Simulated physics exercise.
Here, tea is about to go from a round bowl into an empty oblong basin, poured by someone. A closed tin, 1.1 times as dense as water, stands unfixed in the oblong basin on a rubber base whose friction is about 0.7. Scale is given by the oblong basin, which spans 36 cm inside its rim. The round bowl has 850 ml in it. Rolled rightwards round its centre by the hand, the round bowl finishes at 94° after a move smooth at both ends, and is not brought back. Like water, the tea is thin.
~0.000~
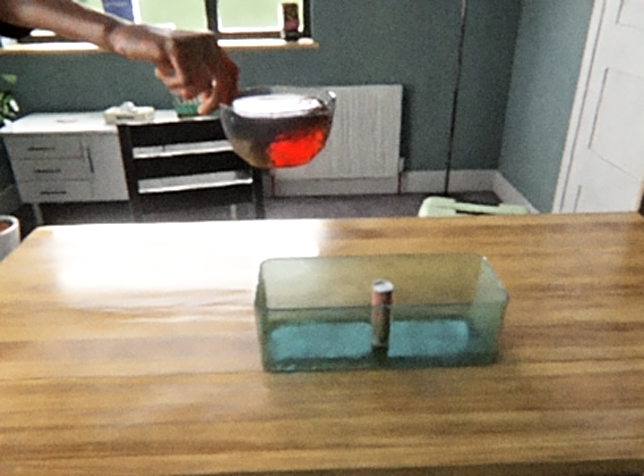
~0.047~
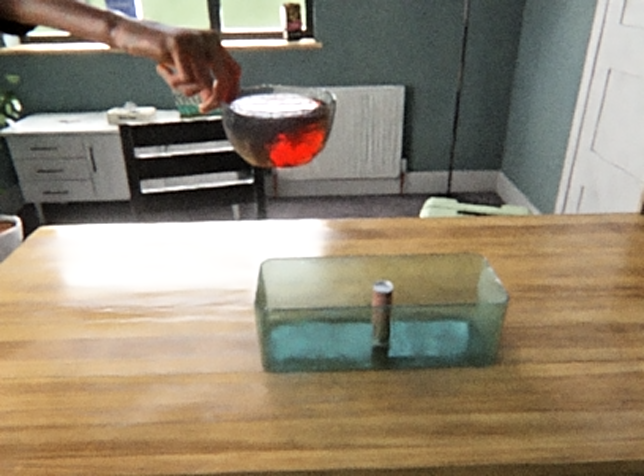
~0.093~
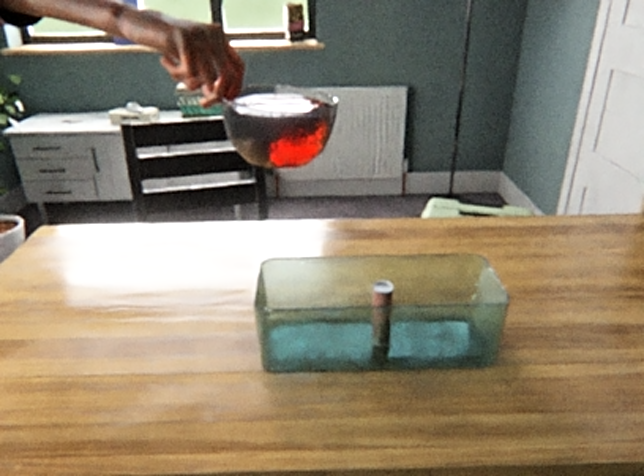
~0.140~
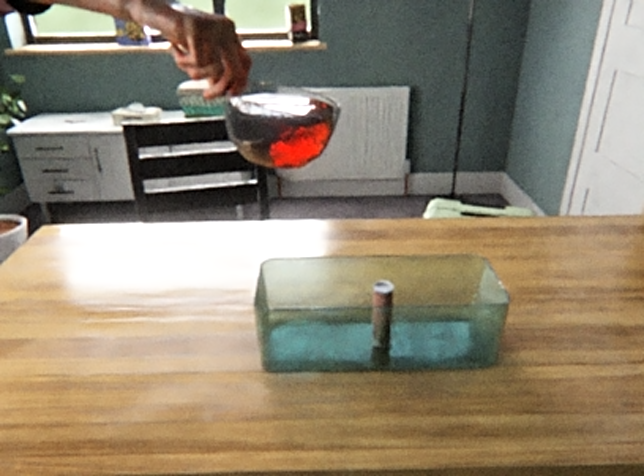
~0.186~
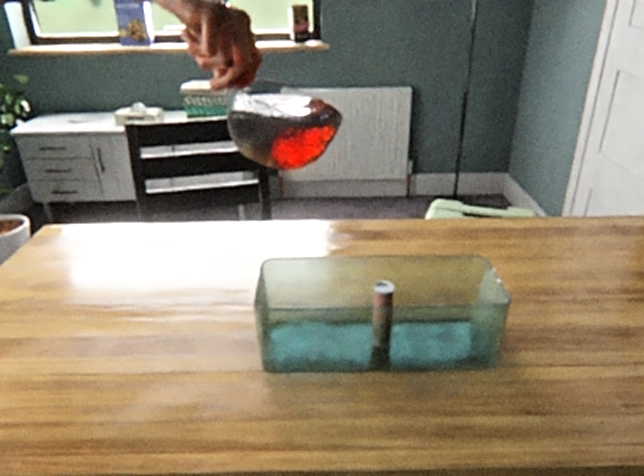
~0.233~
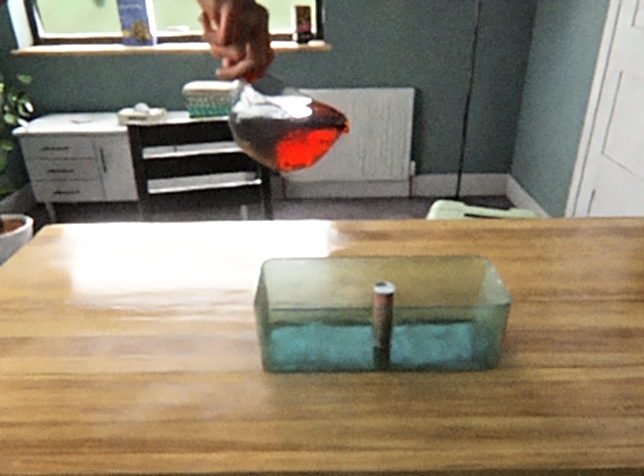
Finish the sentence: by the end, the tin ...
By the end, the tin has toppled.
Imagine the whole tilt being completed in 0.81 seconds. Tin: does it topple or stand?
Outcome - the tin remains standing.
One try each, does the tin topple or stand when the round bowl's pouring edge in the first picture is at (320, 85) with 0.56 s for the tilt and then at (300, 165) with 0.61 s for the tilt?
Run one: It tumbles. Run two: It does not tip.
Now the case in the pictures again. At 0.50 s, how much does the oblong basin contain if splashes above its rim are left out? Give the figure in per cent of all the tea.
Near 10 in a hundred.
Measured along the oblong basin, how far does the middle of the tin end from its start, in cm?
Around 6.5 cm.
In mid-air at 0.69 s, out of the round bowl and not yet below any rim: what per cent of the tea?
Near 18 percent.
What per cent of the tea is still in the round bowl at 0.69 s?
Share remaining: Approx. 6 %.
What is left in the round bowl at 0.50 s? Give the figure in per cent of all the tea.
I reckon about 30 in a hundred is still held.
After 0.50 s the tilt is 86° and 30 per cent is still to pour; the tin stands where it began.
After 0.69 s the tilt is 94° and 6 per cent is still to pour; the tin leans 7°.
After 0.89 s the tilt is 94° and 0 per cent is still to pour; the tin leans 10°.
After 1.11 s the tilt is 94° and 0 per cent is still to pour; the tin lies on its side.
In the end the tin lies on its side.
